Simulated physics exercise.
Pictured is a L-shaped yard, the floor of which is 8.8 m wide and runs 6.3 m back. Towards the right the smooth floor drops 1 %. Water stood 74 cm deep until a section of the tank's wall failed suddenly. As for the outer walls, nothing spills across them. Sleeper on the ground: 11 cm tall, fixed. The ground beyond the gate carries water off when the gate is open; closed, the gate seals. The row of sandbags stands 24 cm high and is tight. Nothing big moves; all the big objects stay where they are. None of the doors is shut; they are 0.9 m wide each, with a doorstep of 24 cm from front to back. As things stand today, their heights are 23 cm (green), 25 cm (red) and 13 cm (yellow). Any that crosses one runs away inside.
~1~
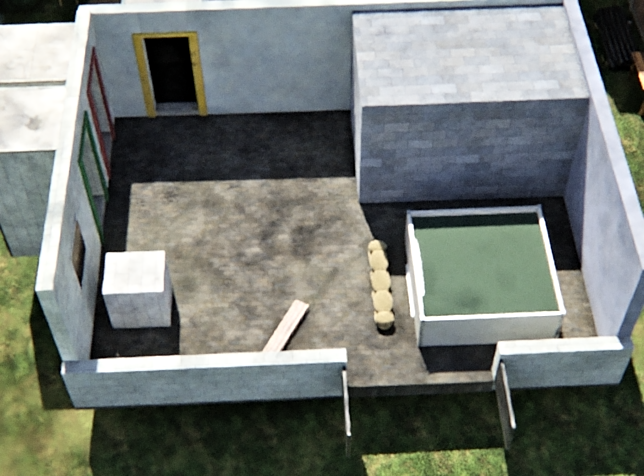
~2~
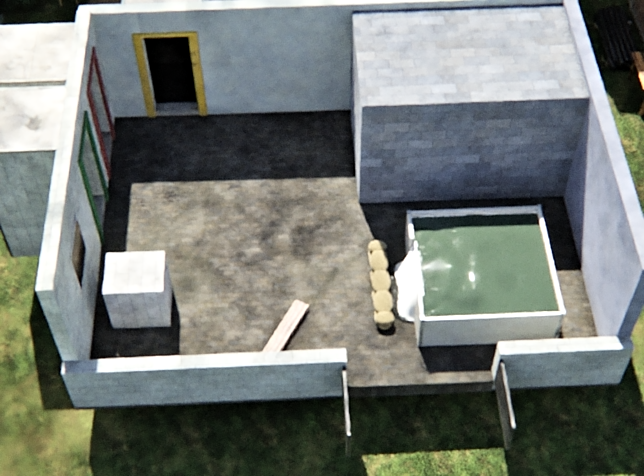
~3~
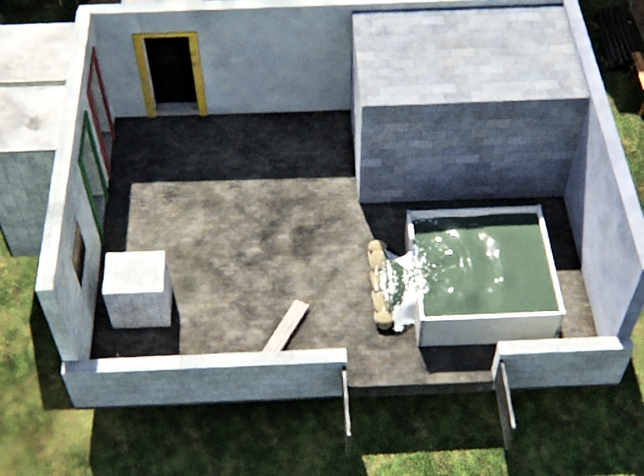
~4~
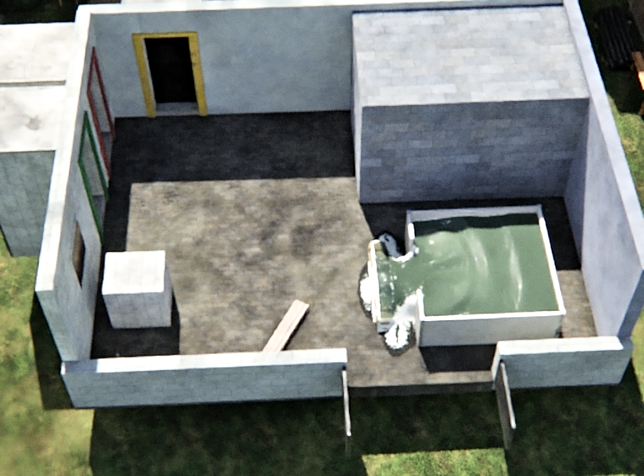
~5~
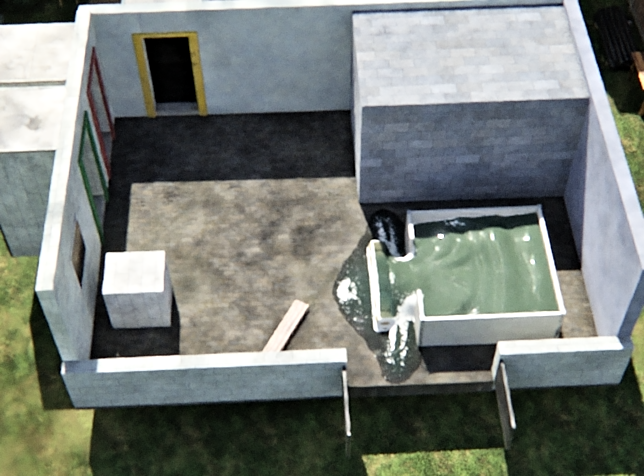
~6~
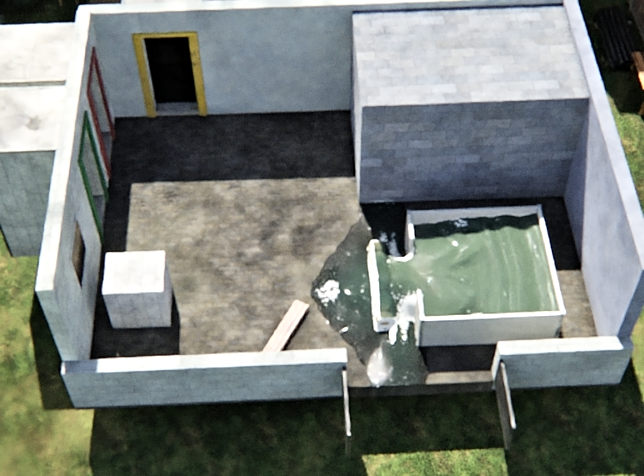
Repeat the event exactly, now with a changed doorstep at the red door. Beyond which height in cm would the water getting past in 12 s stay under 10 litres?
I would say 5.5 cm.
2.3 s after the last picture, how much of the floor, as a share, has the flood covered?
Around 70 per cent of the free floor.
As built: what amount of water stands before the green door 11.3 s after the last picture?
Some 2.0 cm.
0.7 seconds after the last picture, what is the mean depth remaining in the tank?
55 cm, roughly.
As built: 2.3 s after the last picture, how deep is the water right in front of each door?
The green door has 3 cm, the red door 0 cm and the yellow door 0 cm.
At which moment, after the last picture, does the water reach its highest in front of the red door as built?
Roughly 4.0 s.
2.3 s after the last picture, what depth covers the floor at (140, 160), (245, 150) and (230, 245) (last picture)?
In order: Around 0, 3 and 2 cm.
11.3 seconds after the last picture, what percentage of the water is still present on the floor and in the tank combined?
Something near 72 out of a hundred parts.
Then, 0.7 s after the last picture water covers 30 % of the floor, deepest (56 cm) near (399, 294); it has not reached the red door.
Then, 2.3 s after the last picture water covers 70 % of the floor, deepest (38 cm) near (399, 294); it has not reached the red door.
Then, 11.3 s after the last picture water covers 90 % of the floor, deepest (16 cm) near (400, 302); 3 cm at the red door, 0 litres in over its 25 cm doorstep.
At the red door as built, the water peaked near 9 cm, 3.9 s after the last picture.
Run again over the same 12 s with other heights there, 13 litres in over 5 cm, 7 litres over 6 cm. The limit of 10 litres is kept from about 5.5 cm up.
